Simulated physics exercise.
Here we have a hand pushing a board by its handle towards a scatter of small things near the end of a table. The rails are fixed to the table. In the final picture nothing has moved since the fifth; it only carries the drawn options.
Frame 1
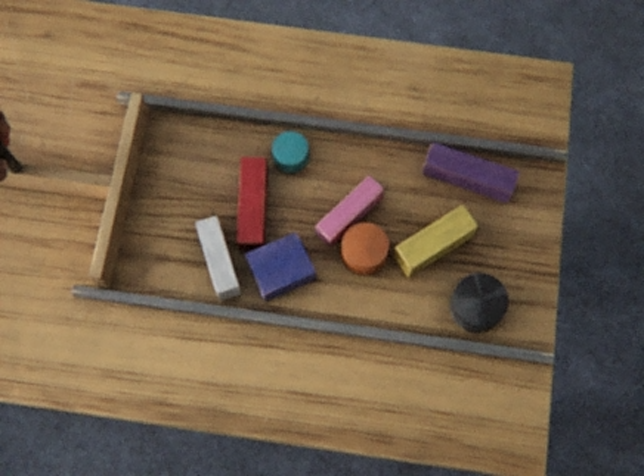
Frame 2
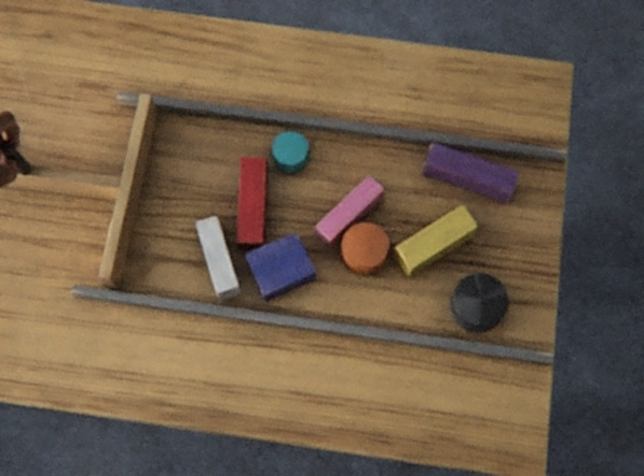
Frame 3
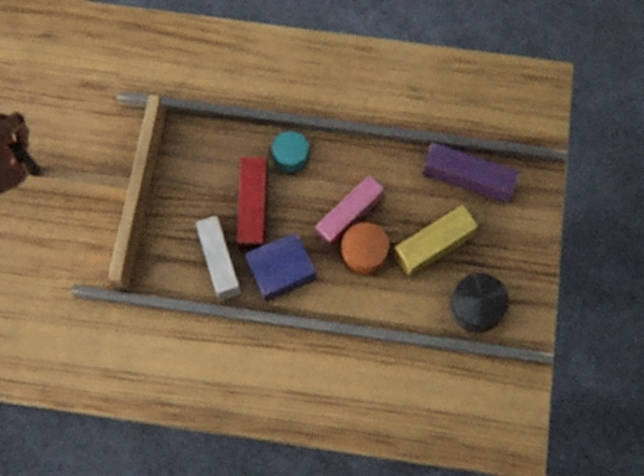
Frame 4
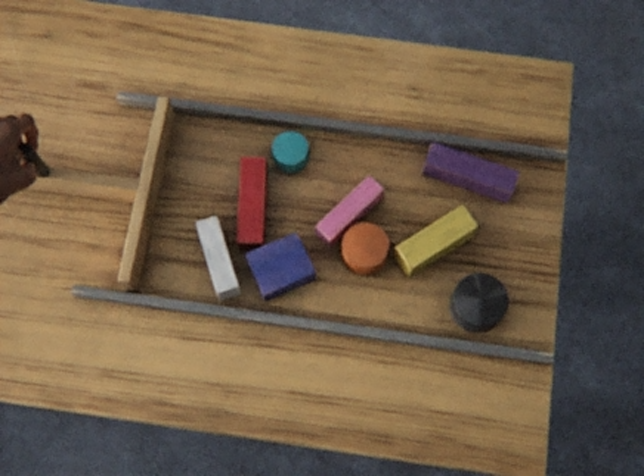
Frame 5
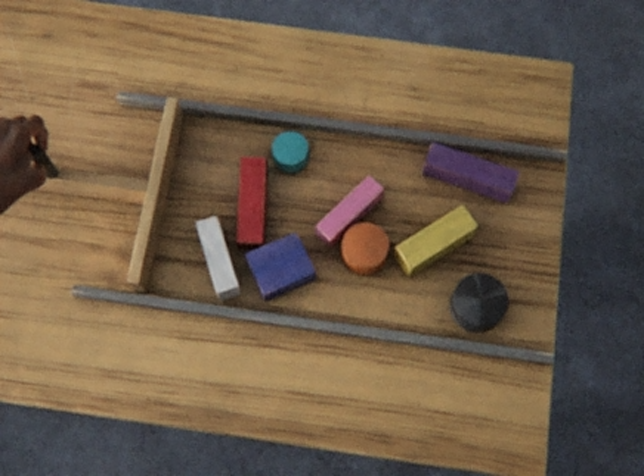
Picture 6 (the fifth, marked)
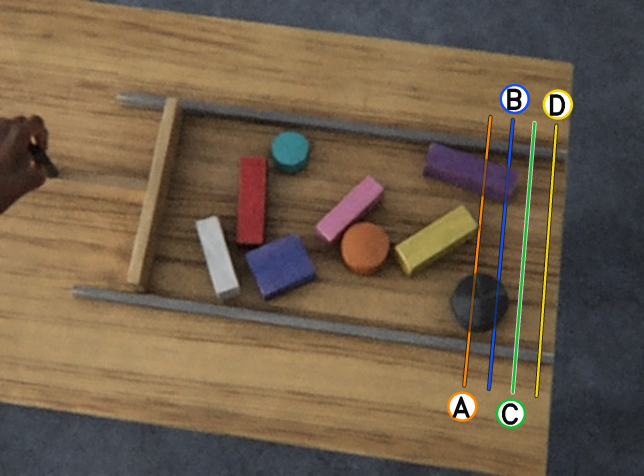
A hand slowly pushing a wooden bar rightward between two rails on a wooden table, colourful blocks and discs lying still.
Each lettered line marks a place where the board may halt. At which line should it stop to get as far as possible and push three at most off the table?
No farther than A.
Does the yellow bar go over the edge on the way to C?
By then, yes.
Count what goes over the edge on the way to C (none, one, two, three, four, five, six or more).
In all, six or more.
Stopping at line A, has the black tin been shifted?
Yes.
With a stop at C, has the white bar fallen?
No.
On the marked copy, A at (478, 245); B at (501, 248); C at (524, 251); D at (547, 254).
Following A. Soon after the start, board (270, 203); turquoise tin (307, 148); blue block (322, 285).
Later, board (387, 219); black tin (513, 317); yellow bar (507, 249).
In the end, board (479, 231); yellow bar over the edge; black tin over the edge; three fallen.
As for the rest, B drops four; C drops six; D drops nine.
